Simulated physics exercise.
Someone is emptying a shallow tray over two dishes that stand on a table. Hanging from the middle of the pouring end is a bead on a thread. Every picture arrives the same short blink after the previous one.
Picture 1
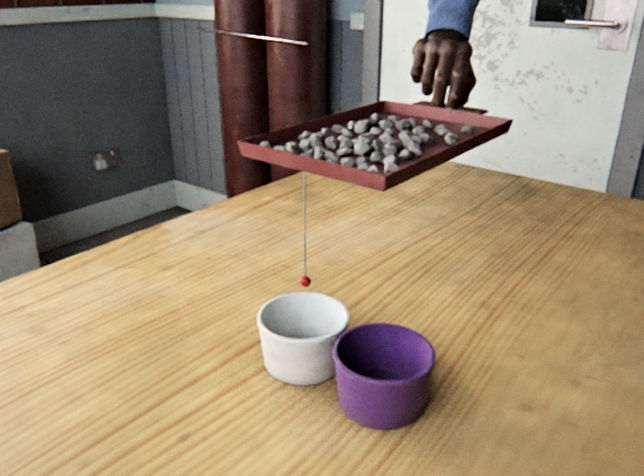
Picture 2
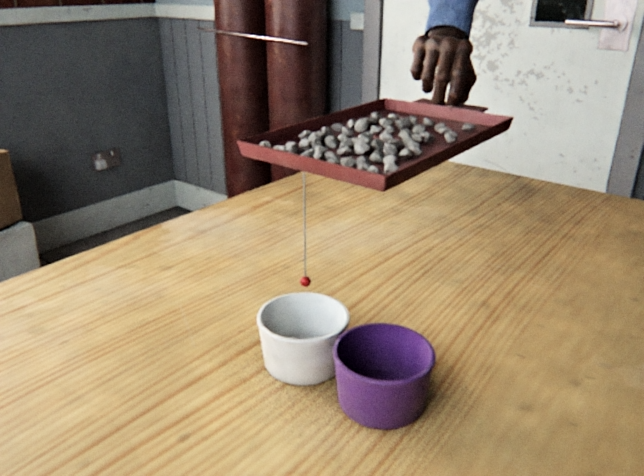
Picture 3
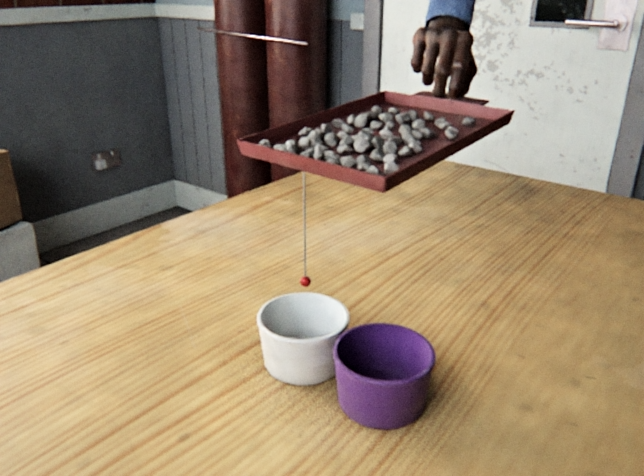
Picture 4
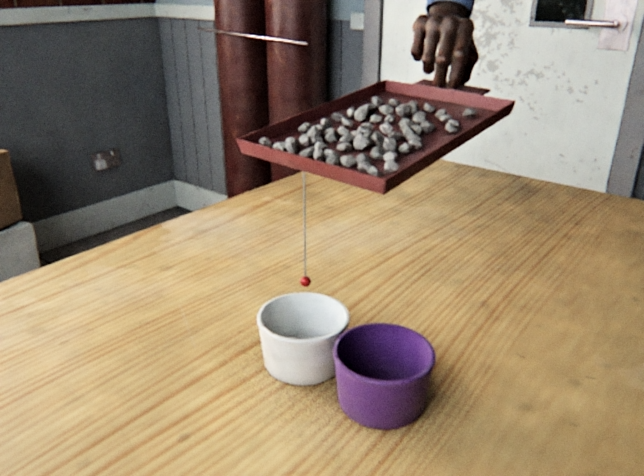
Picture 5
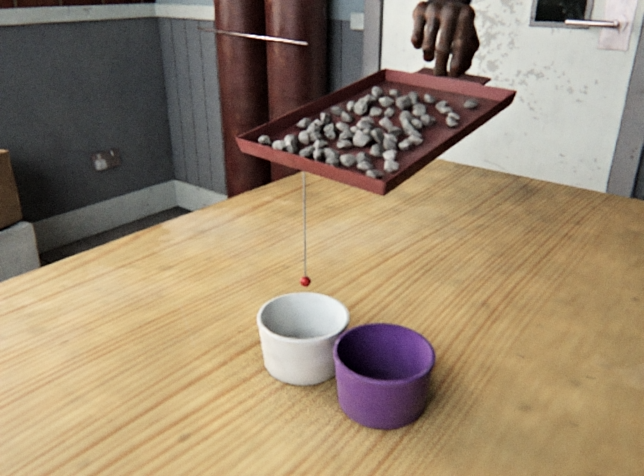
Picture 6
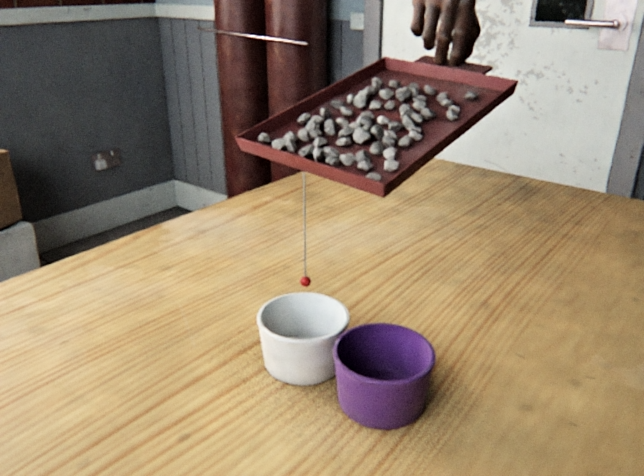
The footage shows a hand holding a red tray of grey gravel above a white dish and a purple dish on a wooden table, gradually raising the tray's far end while the hanging red bead and both dishes stay still.
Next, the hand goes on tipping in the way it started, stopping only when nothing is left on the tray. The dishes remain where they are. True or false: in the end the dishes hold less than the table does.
False.
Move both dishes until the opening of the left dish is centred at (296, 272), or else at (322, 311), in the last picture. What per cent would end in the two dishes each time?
Roughly 0% on the first try and 60% on the second.
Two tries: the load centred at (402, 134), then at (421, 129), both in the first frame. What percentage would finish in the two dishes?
Some 90 and then some 80 per cent.
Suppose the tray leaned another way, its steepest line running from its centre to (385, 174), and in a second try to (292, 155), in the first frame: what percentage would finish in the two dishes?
First heading 70 %, second heading 10 %.
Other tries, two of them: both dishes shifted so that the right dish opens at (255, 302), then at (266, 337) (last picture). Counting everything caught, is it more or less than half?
Together the dishes get less than a half first, then less than a half.
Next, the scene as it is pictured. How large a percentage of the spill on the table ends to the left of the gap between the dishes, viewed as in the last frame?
80 %, roughly.
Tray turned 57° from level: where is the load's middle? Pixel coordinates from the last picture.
Around (349, 141).
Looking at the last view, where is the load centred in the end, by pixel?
I'd put the middle somewhere around (316, 363).
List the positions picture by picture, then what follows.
The first frame shows corners of the pouring end at (241, 141) and (385, 174), level; middle of the load at (364, 140), bits of gravel; left dish at (274, 354); right dish at (355, 395); bead on its thread at (305, 282).
The second frame shows corners of the pouring end at (241, 140) and (385, 175), level; middle of the load at (365, 139).
The third frame shows corners of the pouring end at (241, 140) and (385, 176), tipped barely, lowest at the right corner; middle of the load at (365, 136).
The fourth frame shows corners of the pouring end at (241, 139) and (384, 178), tipped a little, lowest at the right corner; middle of the load at (364, 131).
The fifth frame shows corners of the pouring end at (240, 137) and (384, 180), tipped a little, lowest at the right corner; middle of the load at (364, 126).
The sixth frame shows corners of the pouring end at (239, 136) and (384, 182), tipped a little, lowest at the right corner; middle of the load at (364, 121); left dish at (274, 354); right dish at (355, 395).
Soon, tray tipped steeply; nearly all on the tray; a small part in the air.
A while on, tray tipped right over; about half on the tray; a small part in the right dish; a small part in the left dish; a stray few outside both; about a third in the air.
Towards the end, tray tipped past a quarter turn; about a third in the right dish; about half in the left dish; about a quarter outside both.
Finally, tray tipped past a quarter turn; about a third in the right dish; about half in the left dish; about a quarter outside both.
